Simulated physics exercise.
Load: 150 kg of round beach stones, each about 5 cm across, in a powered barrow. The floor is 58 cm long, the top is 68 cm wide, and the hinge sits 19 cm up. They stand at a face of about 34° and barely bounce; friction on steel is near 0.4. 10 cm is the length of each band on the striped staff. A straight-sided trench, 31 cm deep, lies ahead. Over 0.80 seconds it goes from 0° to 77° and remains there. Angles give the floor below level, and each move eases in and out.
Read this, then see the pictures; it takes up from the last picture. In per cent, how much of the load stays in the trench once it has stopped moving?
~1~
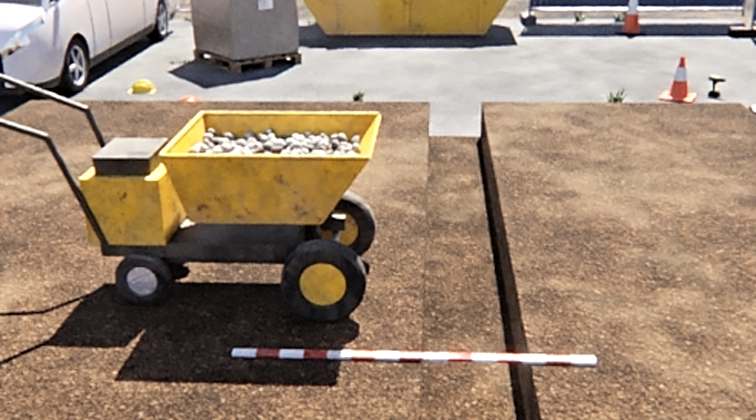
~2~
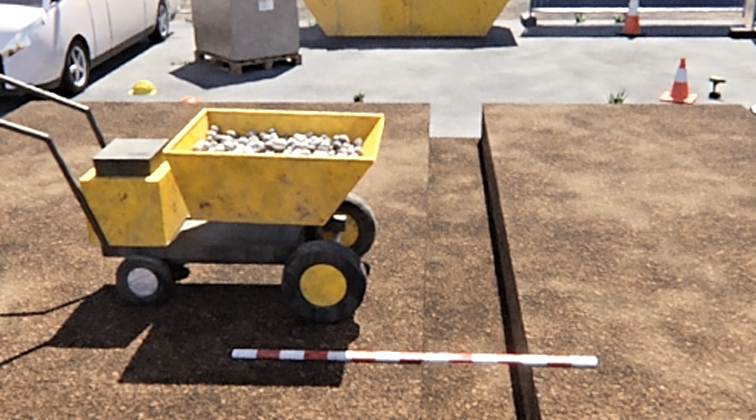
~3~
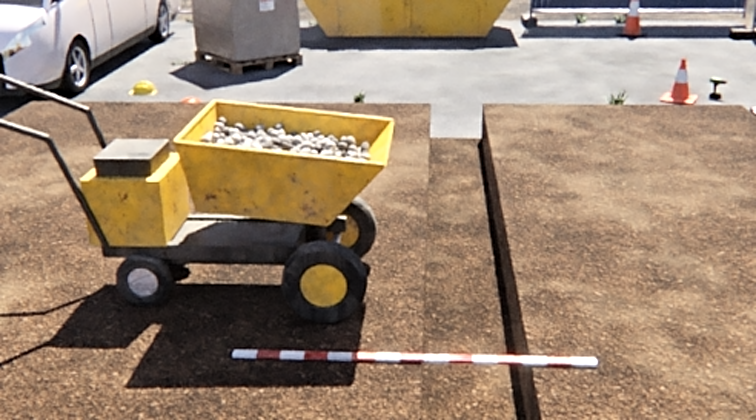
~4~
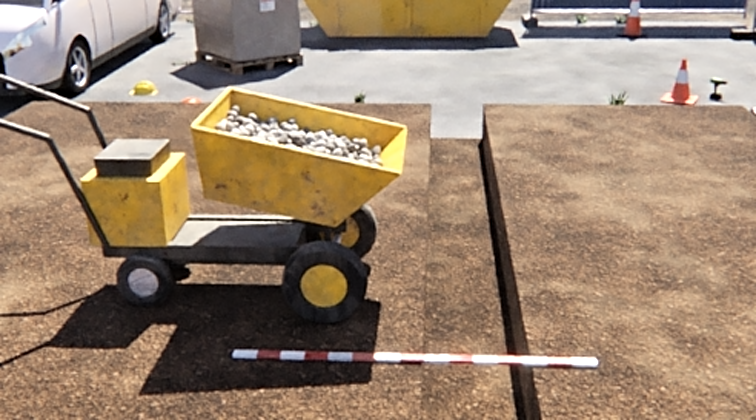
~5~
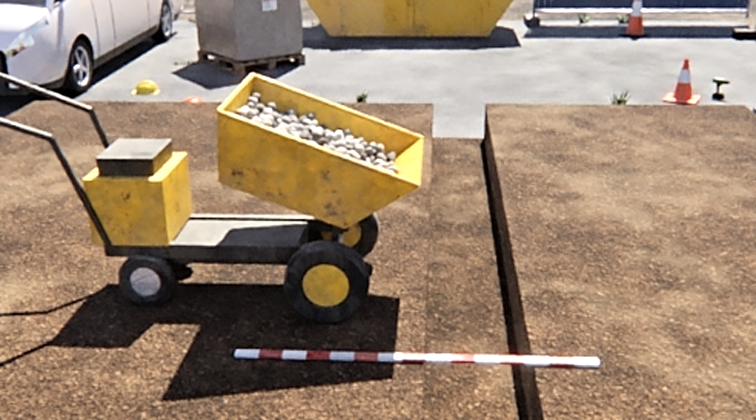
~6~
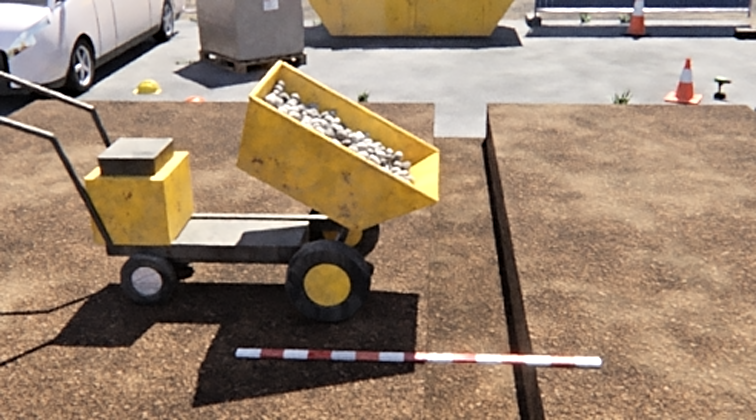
I would say about 71 per cent.
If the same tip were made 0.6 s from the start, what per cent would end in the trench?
Something close to 60 per cent.
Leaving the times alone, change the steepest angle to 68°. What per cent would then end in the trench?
Roughly 60% would end there.
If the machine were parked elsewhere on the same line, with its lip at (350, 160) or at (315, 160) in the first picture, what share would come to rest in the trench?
Estimates: 90 % then 100 %.
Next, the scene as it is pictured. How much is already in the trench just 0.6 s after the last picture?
Some 35 per cent.
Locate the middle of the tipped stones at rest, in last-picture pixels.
Look at roughly (501, 331).
Then, 0.3 s after the last picture the floor is at 65°, 100 % in the tray; the foremost stones are at (462, 236).
Then, 0.6 s after the last picture the floor is at 77°, 53 % in the tray, 34 % in the trench, 13 % past the trench; the foremost stones are at (568, 294).
Then, 0.9 s after the last picture the floor is at 77°, 11 % in the tray, 60 % in the trench, 29 % past the trench; the foremost stones are at (741, 298).
Then, 2.9 s after the last picture the floor is at 77°, 0 % in the tray, 71 % in the trench, 29 % past the trench; the foremost stones are past the picture's edge.
